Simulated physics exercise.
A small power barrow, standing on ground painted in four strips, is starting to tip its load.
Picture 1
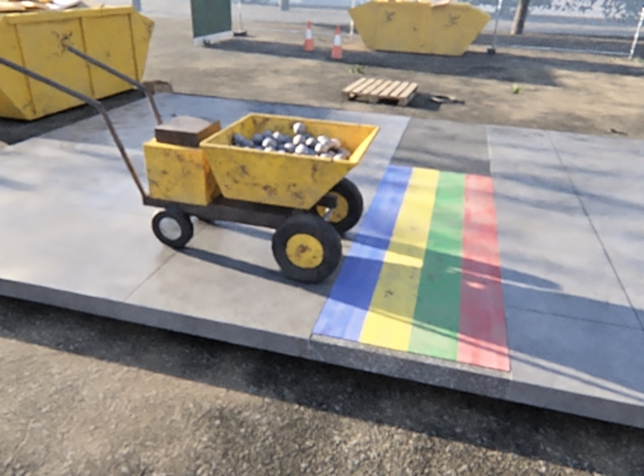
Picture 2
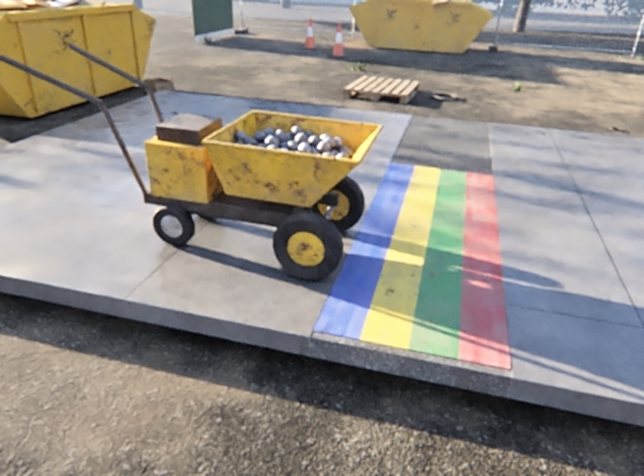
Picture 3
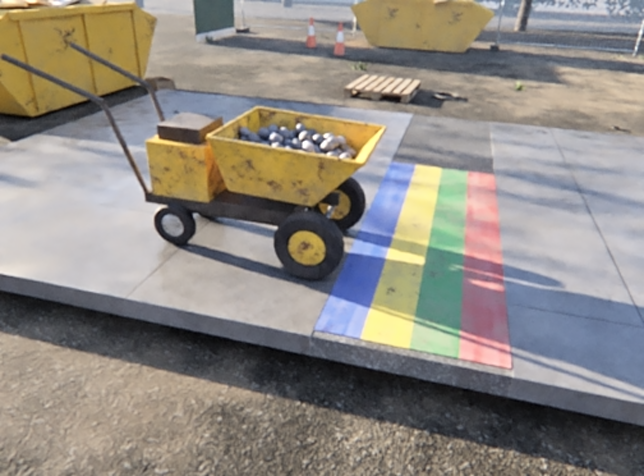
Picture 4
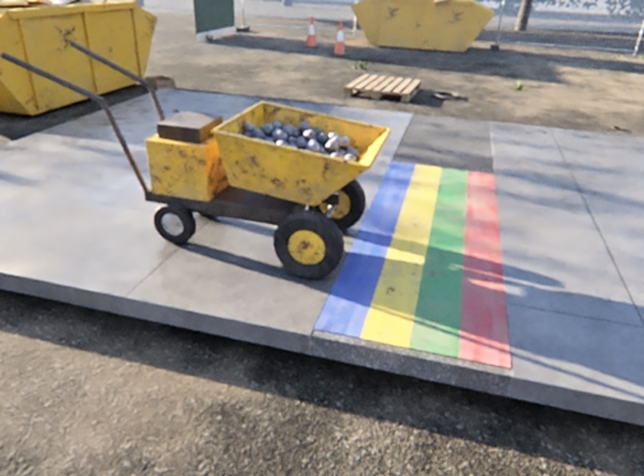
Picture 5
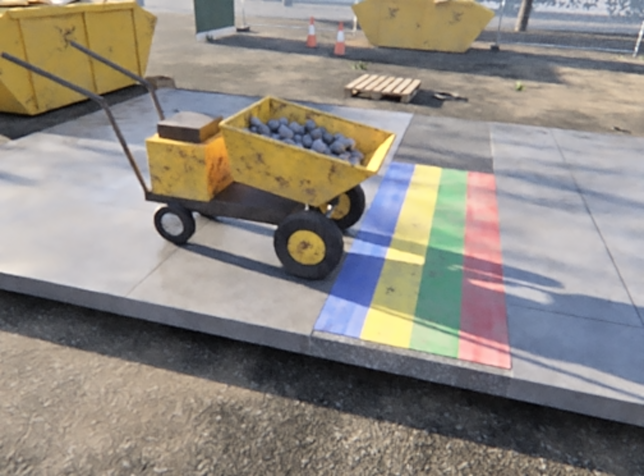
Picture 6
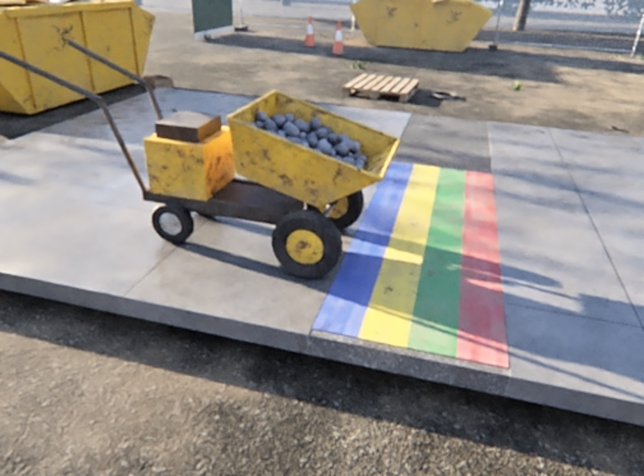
Yellow skip of a small barrow tilting gradually forward to the right, loaded with grey cobbles, beside blue, yellow, green and red strips.
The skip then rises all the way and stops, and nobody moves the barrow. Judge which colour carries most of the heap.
The colour carrying most is green.
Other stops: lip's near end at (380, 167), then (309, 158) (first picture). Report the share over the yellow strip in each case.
First some 0, then 40 per cent.
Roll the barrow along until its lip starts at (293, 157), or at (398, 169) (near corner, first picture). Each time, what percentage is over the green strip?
20 %, then 10 %.
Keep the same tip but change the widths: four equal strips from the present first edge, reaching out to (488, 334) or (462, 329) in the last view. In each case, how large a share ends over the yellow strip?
Close to 0 percent, and close to 0 percent.
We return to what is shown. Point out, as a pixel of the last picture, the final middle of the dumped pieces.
The centre comes to rest close to (456, 265).
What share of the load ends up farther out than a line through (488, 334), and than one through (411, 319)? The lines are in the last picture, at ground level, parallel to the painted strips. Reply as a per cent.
About 20 percent, then about 70 percent.
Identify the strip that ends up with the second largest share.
Second place goes to red.
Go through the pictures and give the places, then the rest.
In the first picture, lip of the skip at (356, 164), level; top of the load at (281, 155), round cobbles; blue strip at (347, 307); yellow strip at (390, 315); green strip at (435, 324); red strip at (483, 332).
In the second picture, lip of the skip at (358, 163), level; top of the load at (283, 152).
In the third picture, lip of the skip at (363, 164), tipped barely; top of the load at (287, 150).
In the fourth picture, lip of the skip at (368, 167), tipped a little; top of the load at (281, 146).
In the fifth picture, lip of the skip at (375, 173), tipped a little; top of the load at (276, 140).
In the sixth picture, lip of the skip at (381, 180), tipped clearly; top of the load at (281, 136); blue strip at (346, 304); yellow strip at (390, 312); green strip at (435, 320); red strip at (482, 329).
Soon after the last picture, skip tipped well over; all in the skip.
A little later, skip tipped steeply; most in the skip; a stray few over the yellow strip; a small part over the green strip; a stray few falling.
Later still, skip tipped right over; about a quarter in the skip; a small part over the yellow strip; about a third over the green strip; about a quarter over the red strip; a small part off the paint.
At rest, skip tipped right over; about a quarter in the skip; none over the blue strip; a small part over the yellow strip; about a third over the green strip; about a quarter over the red strip; a small part off the paint.
